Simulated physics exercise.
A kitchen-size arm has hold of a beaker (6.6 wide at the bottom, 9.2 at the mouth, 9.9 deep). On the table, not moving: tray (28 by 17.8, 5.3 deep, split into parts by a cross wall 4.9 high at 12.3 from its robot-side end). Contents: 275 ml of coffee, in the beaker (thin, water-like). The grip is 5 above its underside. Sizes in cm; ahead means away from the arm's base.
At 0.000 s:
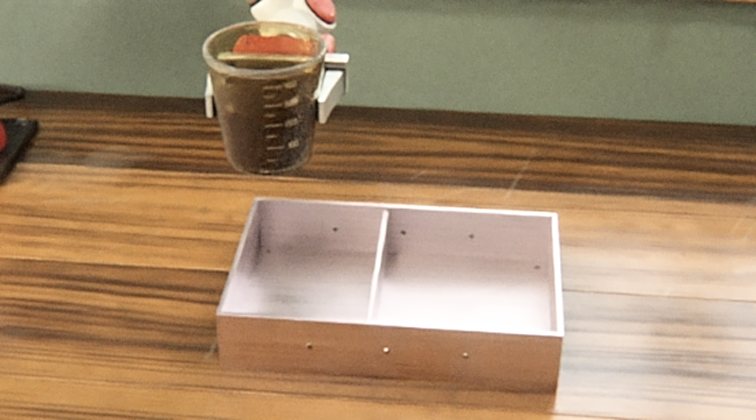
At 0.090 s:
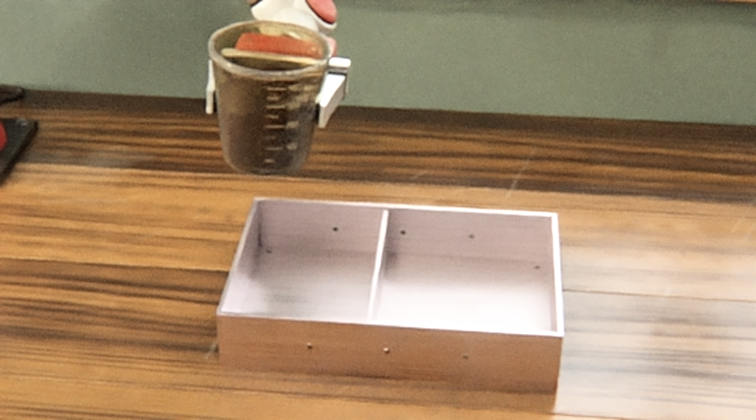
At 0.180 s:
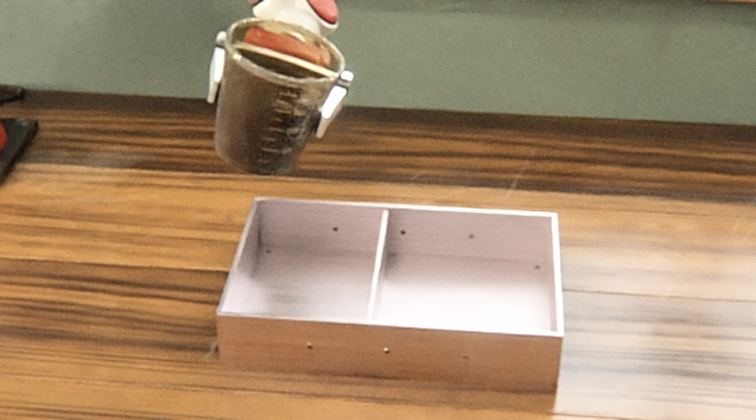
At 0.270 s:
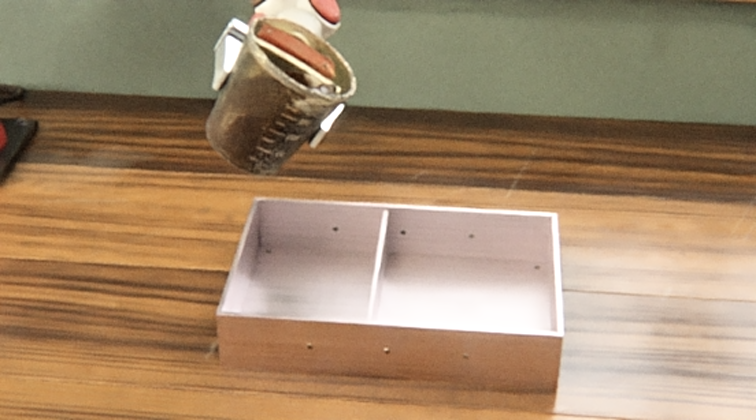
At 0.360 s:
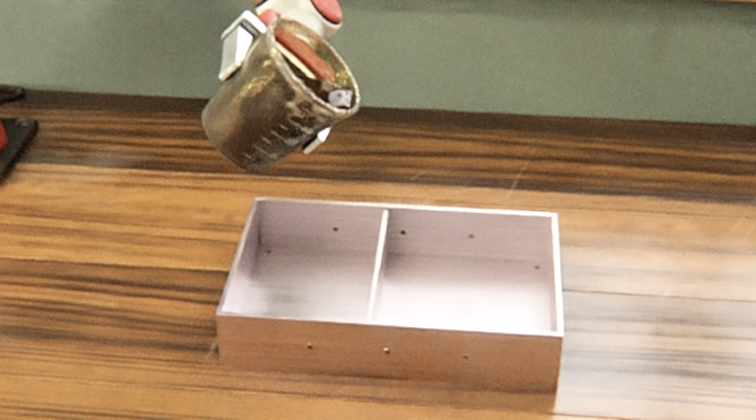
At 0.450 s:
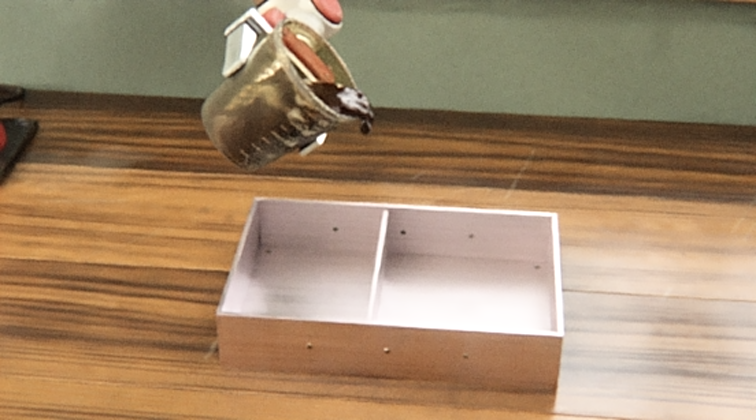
On a brown, wood-grained tabletop before a grey-green wall, a fixed camera looks down at a slight angle. A pale pinkish open box, divided by a cross wall into two compartments, sits near the centre, below a clear beaker of dark liquid held by a white-and-red robotic gripper. The gripper steadily tilts the beaker to the right, and the dark liquid shifts to its lowered rim while the box stays still.
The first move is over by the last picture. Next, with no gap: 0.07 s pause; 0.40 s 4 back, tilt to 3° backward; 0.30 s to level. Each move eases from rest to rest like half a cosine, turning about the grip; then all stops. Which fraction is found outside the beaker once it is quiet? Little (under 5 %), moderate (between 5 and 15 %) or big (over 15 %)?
Share outside the beaker: Moderate (between 5 and 15 %).
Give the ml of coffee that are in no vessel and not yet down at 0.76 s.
About 5 ml.
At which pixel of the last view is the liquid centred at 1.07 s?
Near (246, 128).
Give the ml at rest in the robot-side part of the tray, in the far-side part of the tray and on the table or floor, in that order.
Roughly 5, 15, 0 ml.
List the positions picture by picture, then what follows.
In the first frame, beaker middle at (268, 103), level; upper third of the coffee around (268, 95), from x 220 to 315, top at y 70; 275 ml in the beaker.
In the second frame, beaker middle at (268, 103), tilted 5° forward; upper third of the coffee around (269, 94), from x 220 to 315, top at y 70.
In the third frame, beaker middle at (270, 103), tilted 17° forward; upper third of the coffee around (272, 94), from x 220 to 325, top at y 70.
In the fourth frame, beaker middle at (272, 103), tilted 32° forward; upper third of the coffee around (279, 96), from x 210 to 335, top at y 70.
In the fifth frame, beaker middle at (274, 103), tilted 44° forward; upper third of the coffee around (283, 98), from x 210 to 355, top at y 75.
In the sixth frame, beaker middle at (274, 103), tilted 49° forward; upper third of the coffee around (284, 100), from x 210 to 370, top at y 80; 275 ml in the beaker.
After 0.76 s, tilted 15° forward, liquid up to 23 above the table; 260 ml in the beaker, 15 ml in the far-side part, 5 ml in the air or running down outside.
After 1.07 s, tilted 2° backward, liquid up to 23 above the table; 260 ml in the beaker, 15 ml in the far-side part, 5 ml in the robot-side part.
After 1.42 s, level, liquid up to 23 above the table; 260 ml in the beaker, 15 ml in the far-side part, 5 ml in the robot-side part.
After 2.22 s, level, liquid up to 22 above the table; 260 ml in the beaker, 15 ml in the far-side part, 5 ml in the robot-side part.
At rest, 260 ml in the beaker, 15 ml in the far-side part, 5 ml in the robot-side part. That is 7 % outside the beaker.
